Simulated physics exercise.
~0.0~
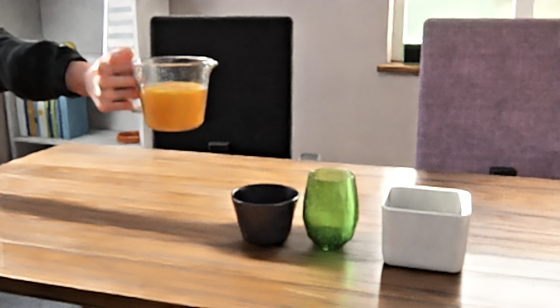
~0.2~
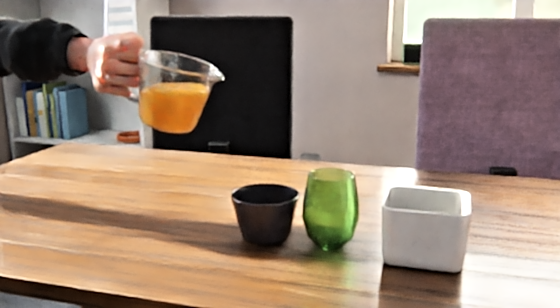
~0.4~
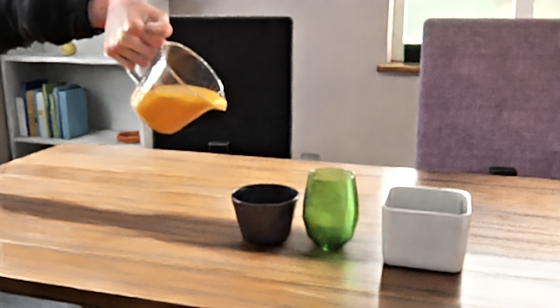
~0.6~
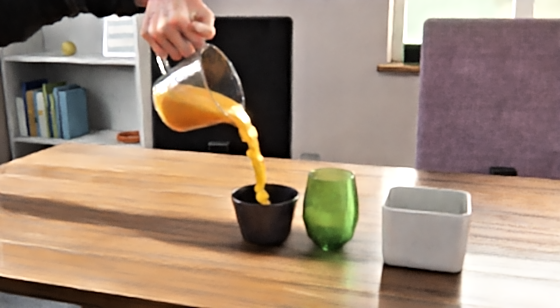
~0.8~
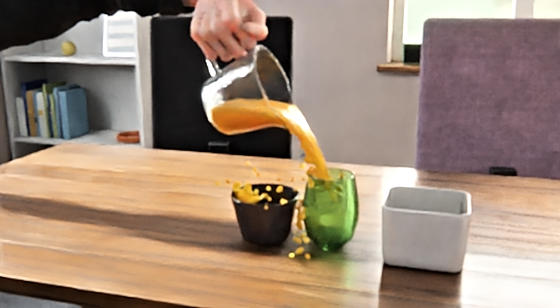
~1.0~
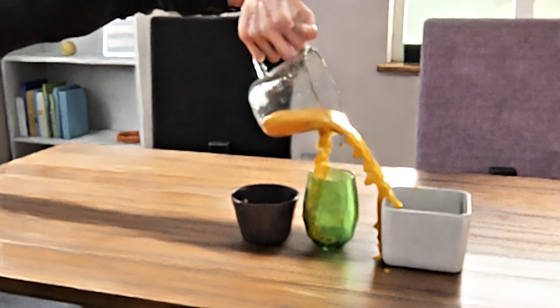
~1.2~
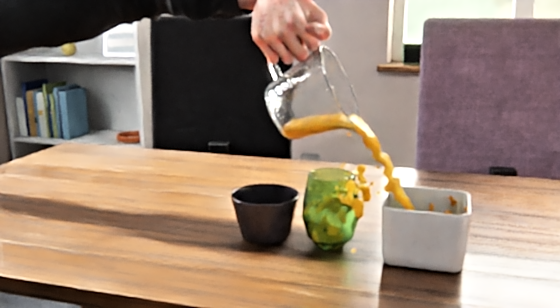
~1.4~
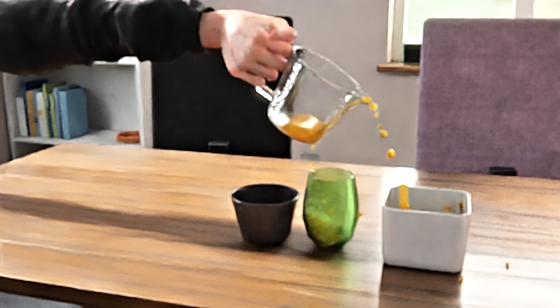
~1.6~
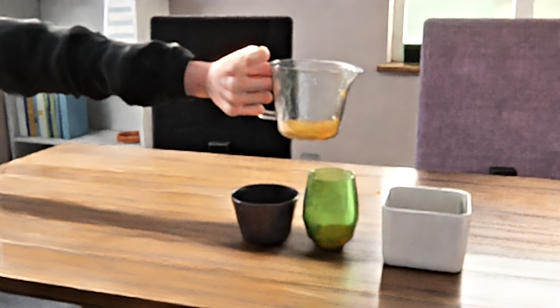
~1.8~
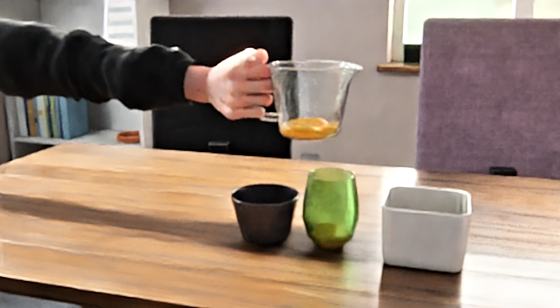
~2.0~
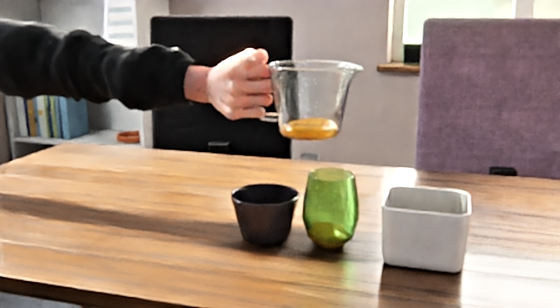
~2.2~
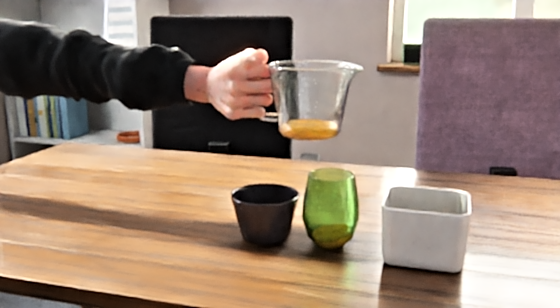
A hand tips a glass jug of orange juice over three containers, then levels it.
